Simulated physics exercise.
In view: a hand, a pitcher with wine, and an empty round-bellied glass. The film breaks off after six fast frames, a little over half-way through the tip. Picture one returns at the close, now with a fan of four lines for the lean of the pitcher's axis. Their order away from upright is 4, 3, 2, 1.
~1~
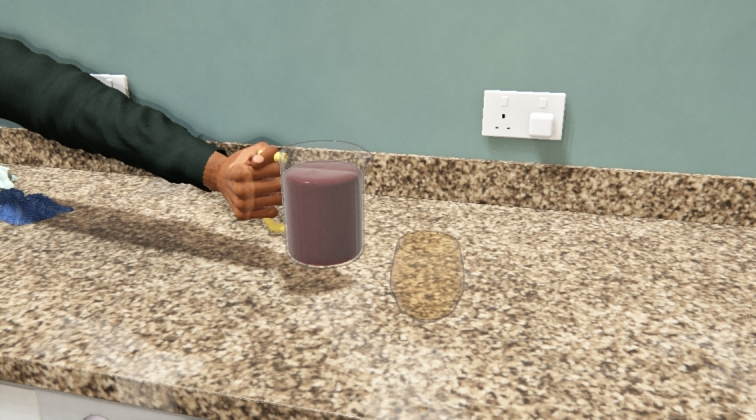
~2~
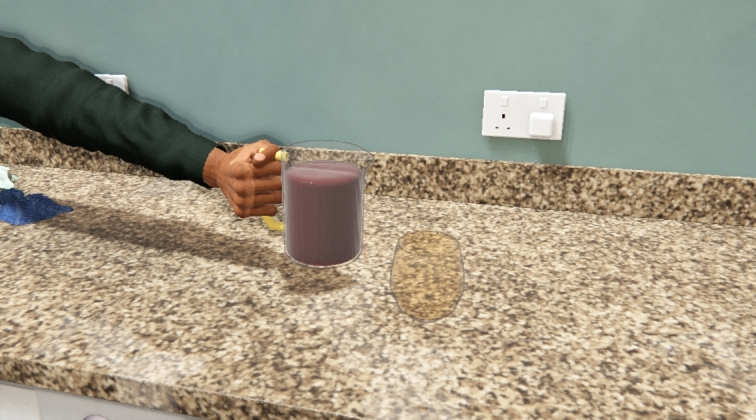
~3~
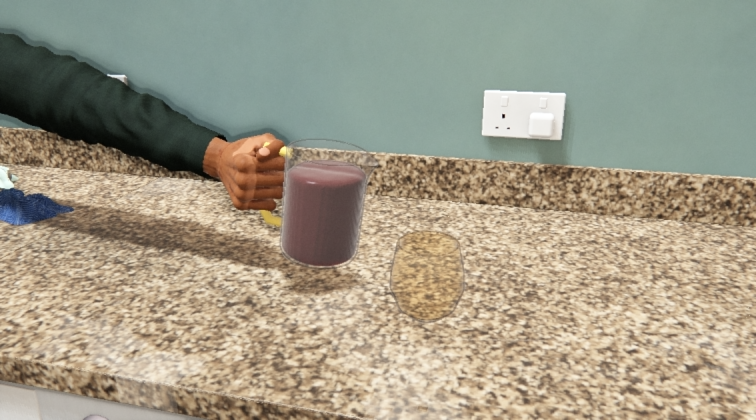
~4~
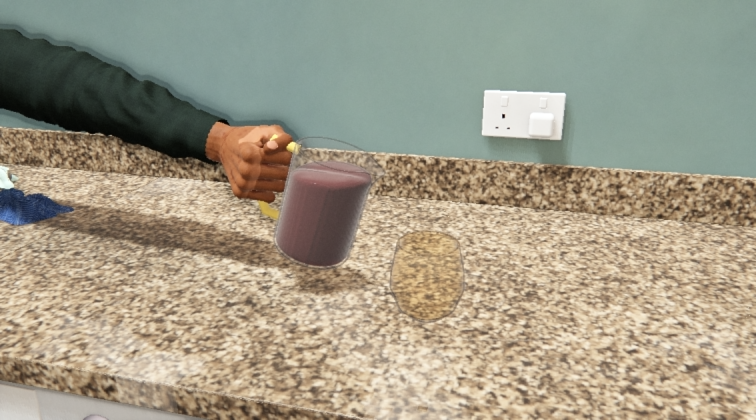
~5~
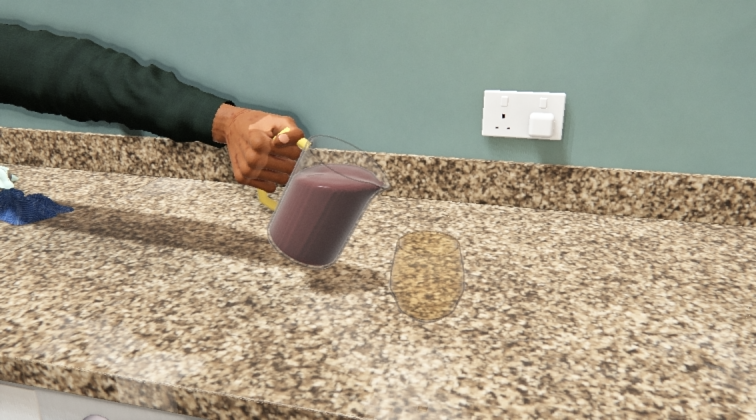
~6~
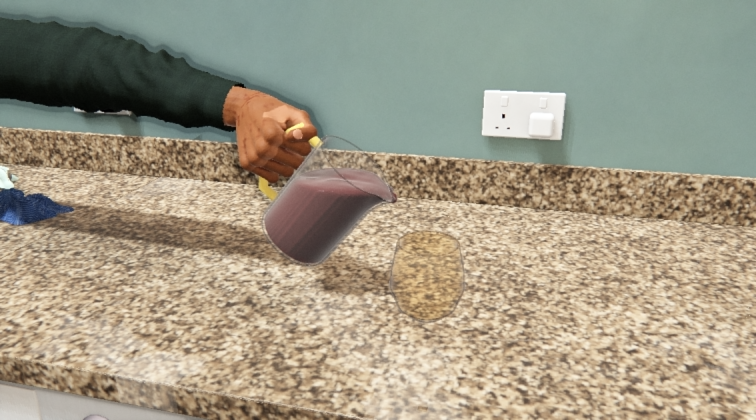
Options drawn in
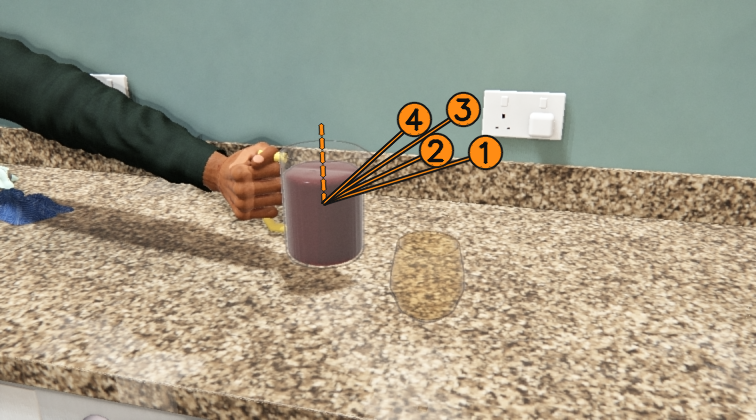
At the start, a hand holds a clear pitcher of dark reddish-purple wine upright over a speckled countertop, left of an empty rounded glass. The pitcher barely moves at first, then the hand tilts it steadily to the right, and the wine shifts toward the lip until it just reaches over it.
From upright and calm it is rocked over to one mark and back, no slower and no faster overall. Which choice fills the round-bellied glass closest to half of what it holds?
The best line is 2.
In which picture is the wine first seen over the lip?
Picture 6.
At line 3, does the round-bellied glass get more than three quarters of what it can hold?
No, it does not.
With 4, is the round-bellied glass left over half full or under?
Under half.
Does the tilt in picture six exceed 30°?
Yes, it does.
In orange, 1 at (469, 158); 2 at (420, 157); 3 at (449, 119); 4 at (402, 132).
With 1, the round-bellied glass ends with about 63 % of what it can hold; 3 % of the wine is spilt.
With 2, the round-bellied glass ends with about 49 % of what it can hold.
With 3, the round-bellied glass ends with about 34 % of what it can hold.
With 4, the round-bellied glass ends with about 21 % of what it can hold.
